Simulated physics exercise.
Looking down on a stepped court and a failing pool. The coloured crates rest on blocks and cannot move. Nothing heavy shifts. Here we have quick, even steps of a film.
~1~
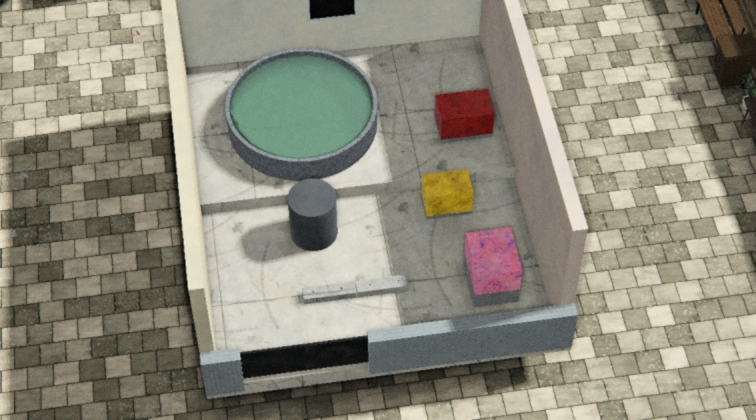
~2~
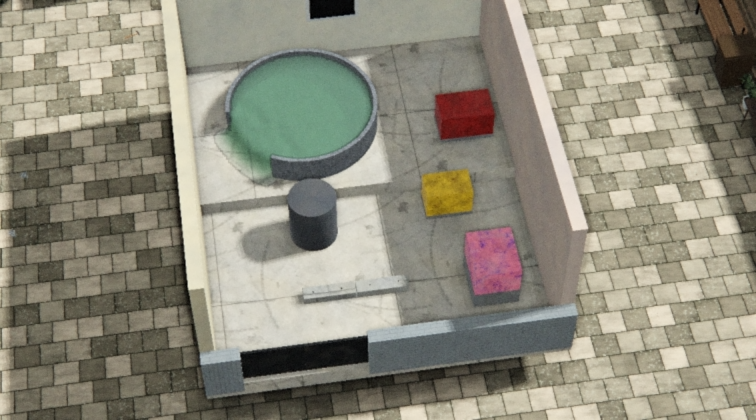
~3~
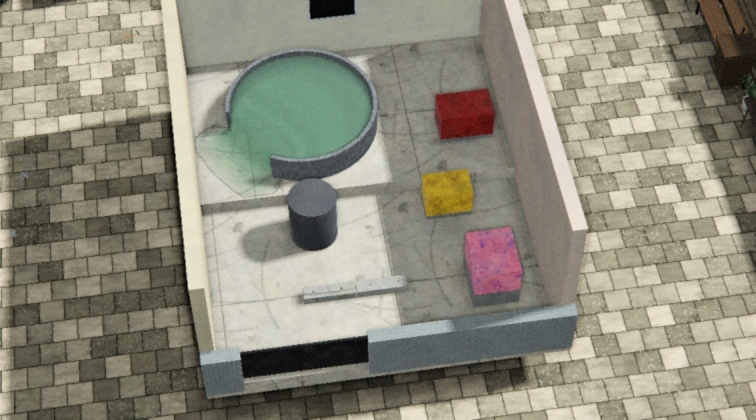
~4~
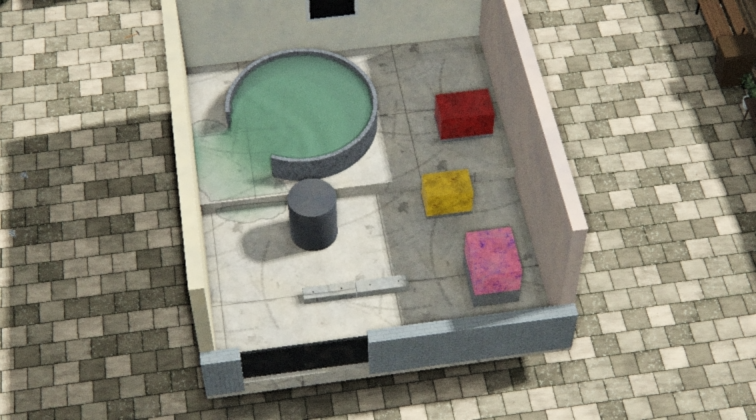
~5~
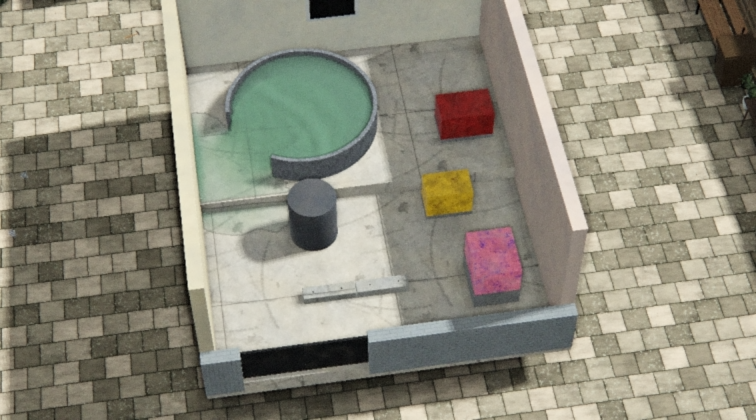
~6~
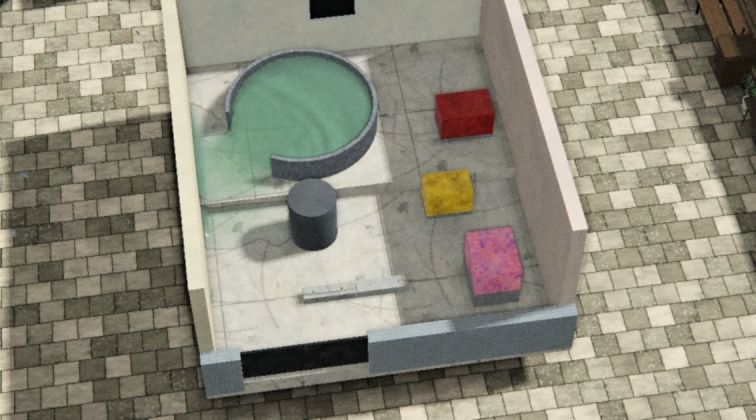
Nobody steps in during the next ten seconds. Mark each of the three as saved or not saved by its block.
Red crate - saved; yellow crate - not saved; pink crate - saved.
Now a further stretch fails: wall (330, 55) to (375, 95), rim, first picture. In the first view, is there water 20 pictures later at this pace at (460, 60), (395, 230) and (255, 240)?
First: Reached by the flood. Second: Spared by the leak. Third: Spared by the leak.
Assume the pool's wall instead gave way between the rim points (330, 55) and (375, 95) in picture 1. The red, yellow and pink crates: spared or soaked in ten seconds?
Result: Red is swamped; yellow is swamped; pink is not reached.
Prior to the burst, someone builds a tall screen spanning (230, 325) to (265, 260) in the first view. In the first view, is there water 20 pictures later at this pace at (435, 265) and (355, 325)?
In order, I'd call them bare and inundated.
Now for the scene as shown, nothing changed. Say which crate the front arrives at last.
That is the red crate.
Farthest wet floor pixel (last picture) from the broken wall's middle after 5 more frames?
The wet point farthest out is around (216, 338).
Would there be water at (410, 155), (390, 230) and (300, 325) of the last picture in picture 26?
Point one left clear, point two left clear, point three sodden.
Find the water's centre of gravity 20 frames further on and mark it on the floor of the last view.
(281, 182).
A moment on, water covers 20 % of the floor; the red crate not reached, the yellow crate not reached, the pink crate not reached.
Next, water covers 30 % of the floor; the red crate not reached, the yellow crate not reached, the pink crate not reached.
Then, water covers 45 % of the floor; the red crate not reached, the yellow crate not reached, the pink crate not reached.
Later, water covers 75 % of the floor; the red crate water round its plinth, the yellow crate water round its plinth, the pink crate water round its plinth.
In the end, water covers 85 % of the floor; the red crate stayed above the water, the yellow crate was topped, the pink crate stayed above the water.
